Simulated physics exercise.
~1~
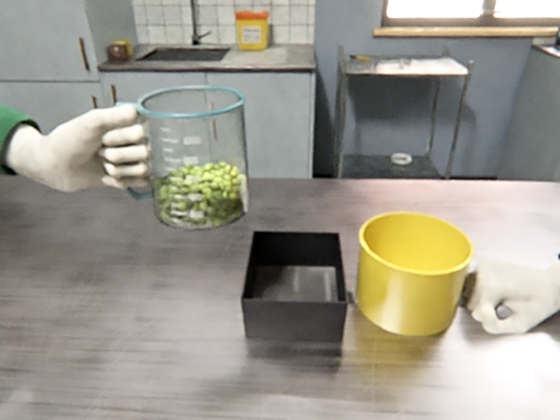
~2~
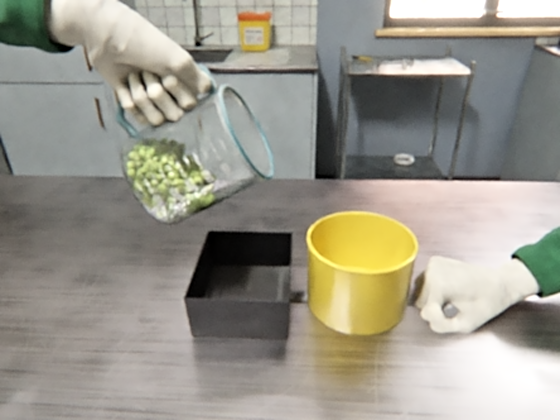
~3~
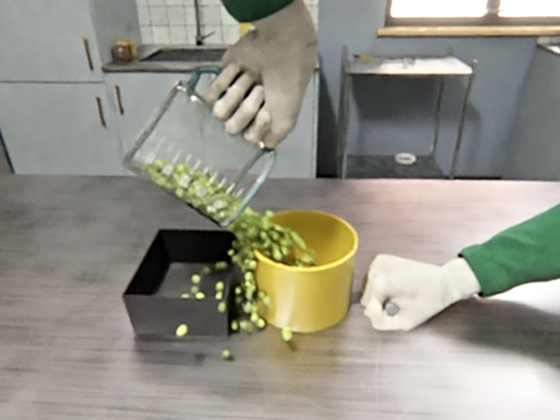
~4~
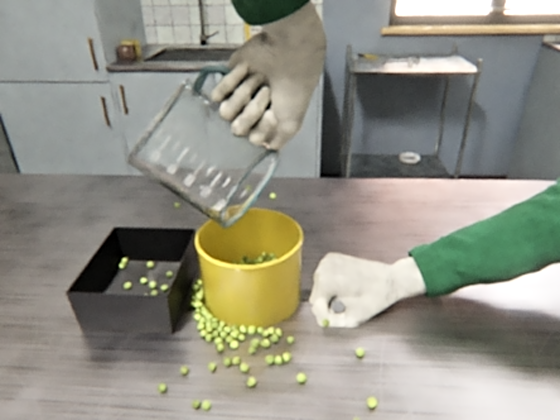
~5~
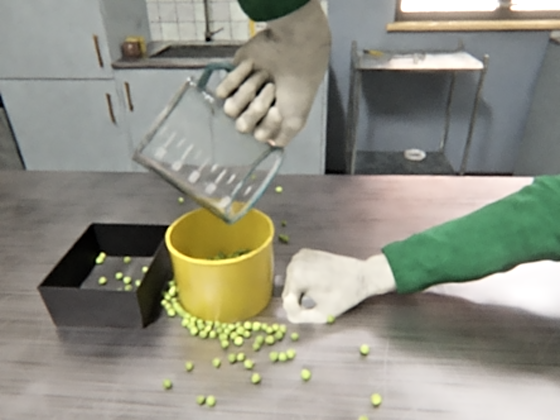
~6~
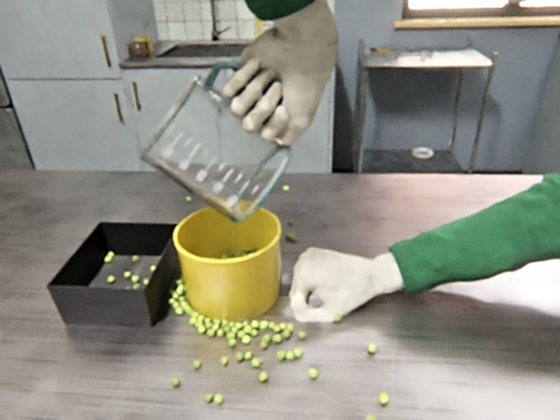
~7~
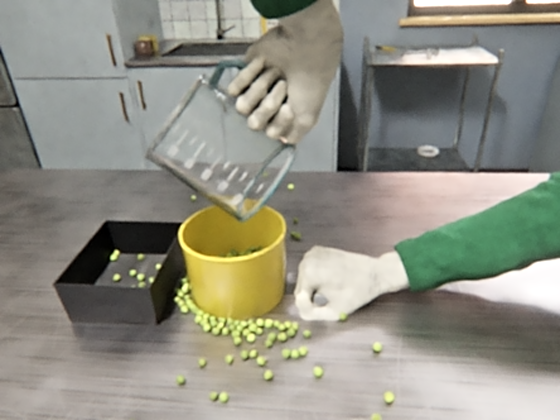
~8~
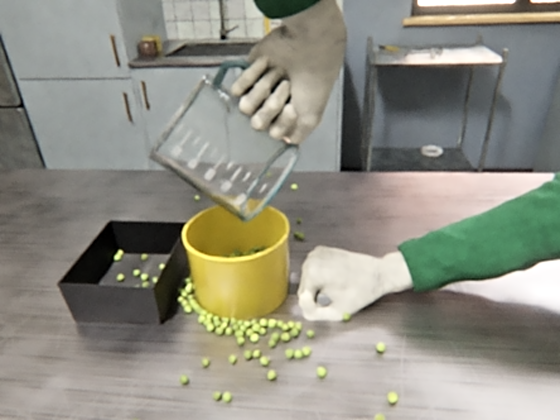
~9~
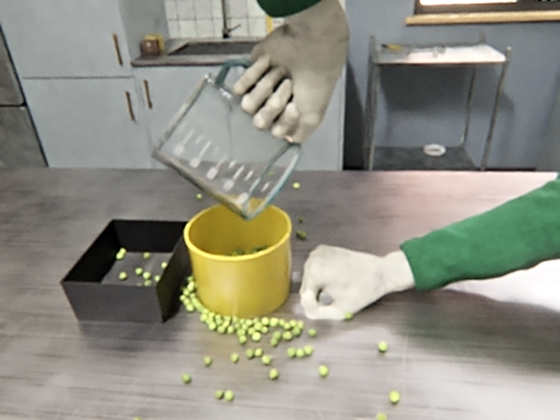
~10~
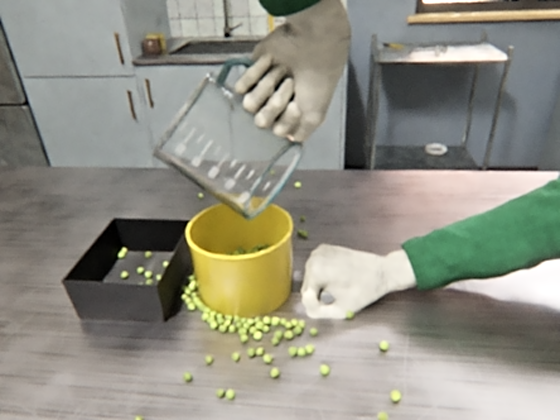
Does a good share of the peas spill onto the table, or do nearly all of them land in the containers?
A good share of the peas spills onto the table around the yellow pot. Most of them still land in the pot, and only a few end up in the black tin.
